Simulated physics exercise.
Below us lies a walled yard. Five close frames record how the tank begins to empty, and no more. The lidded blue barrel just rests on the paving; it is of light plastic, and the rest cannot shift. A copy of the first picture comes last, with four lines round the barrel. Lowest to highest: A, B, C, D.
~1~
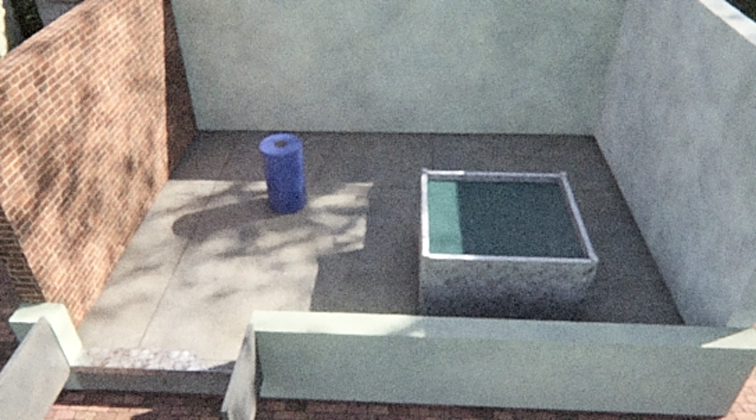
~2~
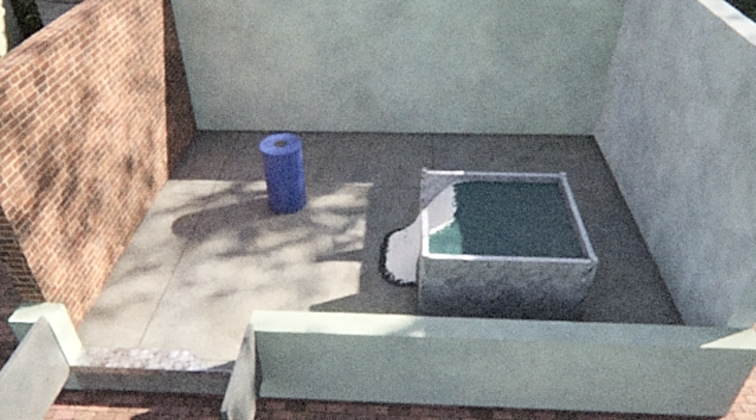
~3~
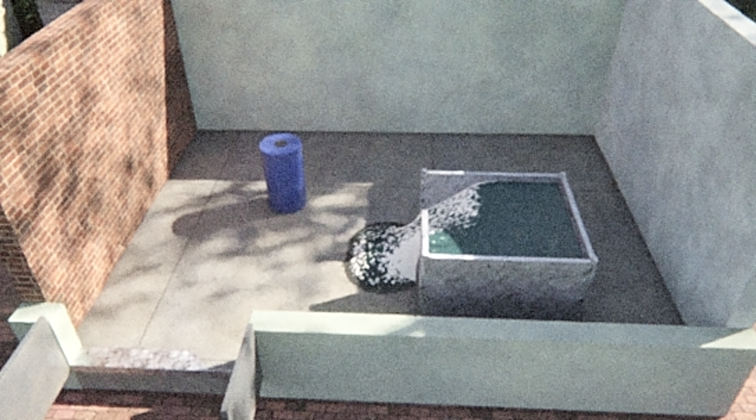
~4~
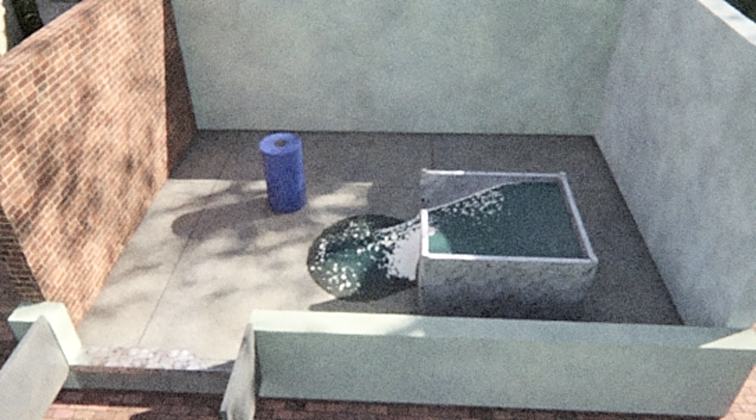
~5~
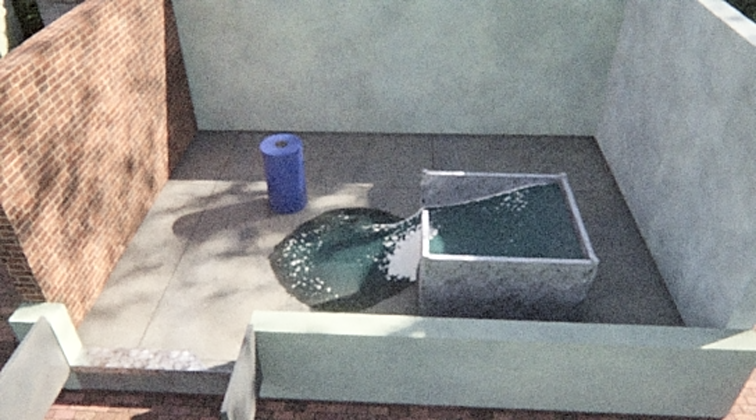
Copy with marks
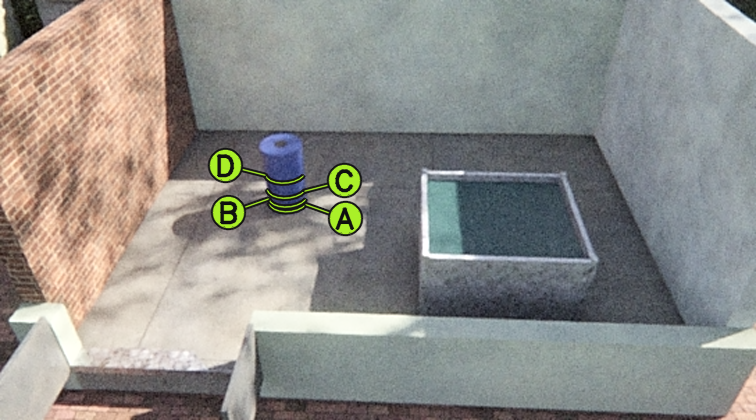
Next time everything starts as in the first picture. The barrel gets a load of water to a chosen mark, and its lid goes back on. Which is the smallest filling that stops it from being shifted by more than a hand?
That is mark D.
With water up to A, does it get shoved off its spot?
Yes, that goes wrong.
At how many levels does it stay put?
One of them.
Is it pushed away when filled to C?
Yes.
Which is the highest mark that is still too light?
C it is.
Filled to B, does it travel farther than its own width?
Yes, it does.
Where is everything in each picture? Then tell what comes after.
Lid of the blue barrel at (282, 144); tank full, its middle at (500, 218); open gate at (159, 311), in the first picture.
In the second picture, 1 % of the ground under water, its edge towards the barrel at (397, 233).
In the third picture, 3 % of the ground under water, its edge towards the barrel at (359, 239).
In the fourth picture, 6 % of the ground under water, its edge towards the barrel at (345, 222).
Lid of the blue barrel at (282, 144); 9 % of the ground under water, its edge towards the barrel at (309, 225), in the fifth picture.
In lime, A at (285, 211); B at (284, 207); C at (283, 198); D at (281, 183); from the bottom up A, B, C, D.
With A, it is pushed about 4 times its own width away.
With B, it is pushed about 3 times its own width away.
With C, it is pushed about its own width away.
With D, it does not move.
